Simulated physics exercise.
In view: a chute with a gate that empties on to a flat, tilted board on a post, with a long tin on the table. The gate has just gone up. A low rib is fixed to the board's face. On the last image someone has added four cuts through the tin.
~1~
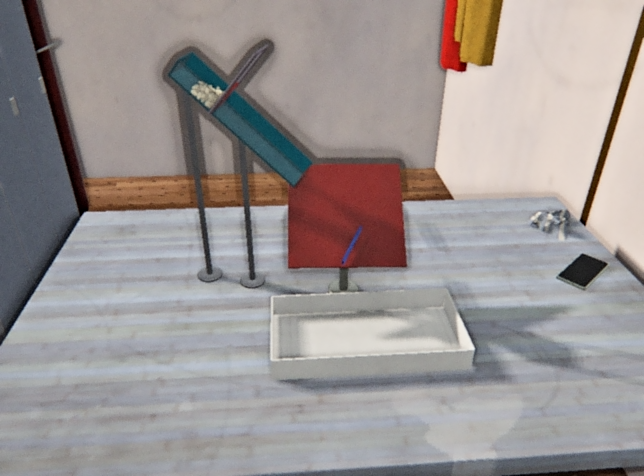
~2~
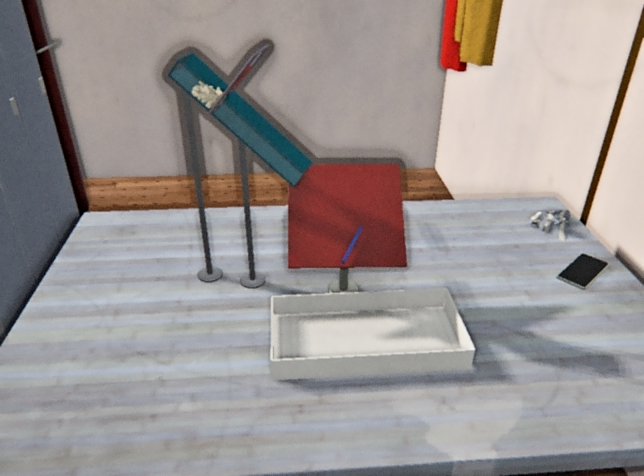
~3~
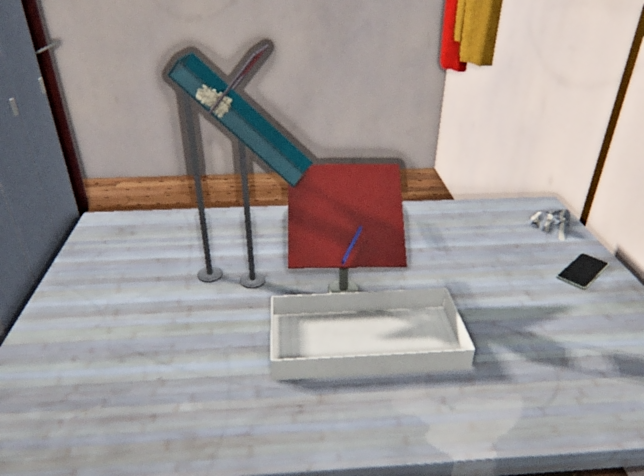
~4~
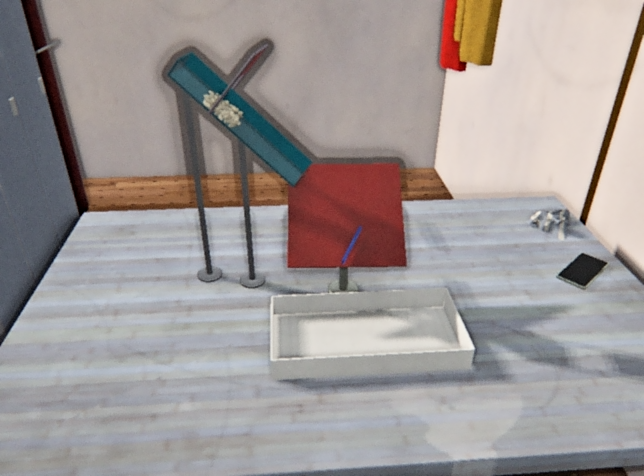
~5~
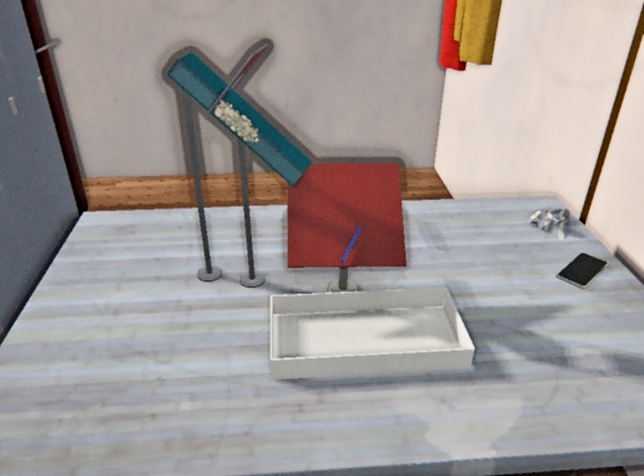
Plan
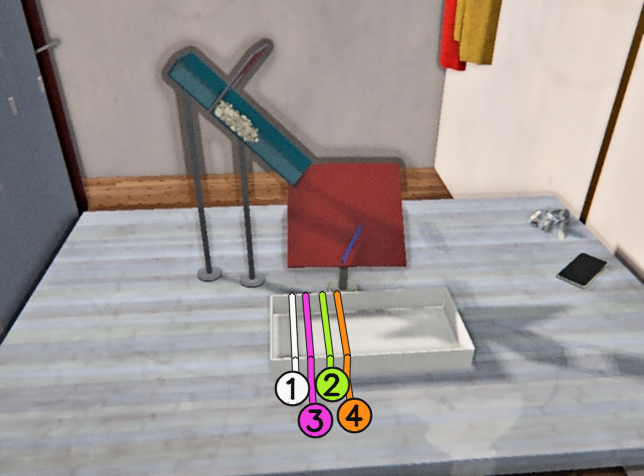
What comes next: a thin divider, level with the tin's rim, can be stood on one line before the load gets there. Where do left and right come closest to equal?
Line 2 does it best.
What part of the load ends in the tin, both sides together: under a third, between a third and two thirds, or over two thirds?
About that: Over two thirds.
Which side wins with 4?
The left side.
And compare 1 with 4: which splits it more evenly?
It is 4.
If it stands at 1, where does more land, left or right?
More lands on the right.
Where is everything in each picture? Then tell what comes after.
Load behind the gate near (210, 95), white beans; lip of the chute near (298, 181), sloping fairly steeply, in the first frame.
Middle of the board near (346, 214), tilted fairly steeply; middle of its low edge near (348, 267); of its high edge near (344, 164), in the second frame.
Front corners of the tin near (272, 360) and (474, 349), empty; front of the load near (220, 116), in the third frame.
Middle of the load near (223, 108); its front near (239, 123), close to a quarter of the way to the lip; rib from (361, 226) to (343, 261), in the fourth frame.
Middle of the load near (236, 119); its front near (257, 140), close to half of the way to the lip, in the fifth frame.
On the marked copy, line 1 crosses the front rim at (295, 358); line 2 crosses the front rim at (330, 356); line 3 crosses the front rim at (310, 357); line 4 crosses the front rim at (347, 355).
Choosing 1, of what is caught, only a few on the left of the divider, all but a few on the right.
Choosing 2, of what is caught, close to half on the left of the divider, close to half on the right.
Choosing 3, of what is caught, a small share on the left of the divider, all but a few on the right.
Choosing 4, of what is caught, the bulk on the left of the divider, a small share on the right.
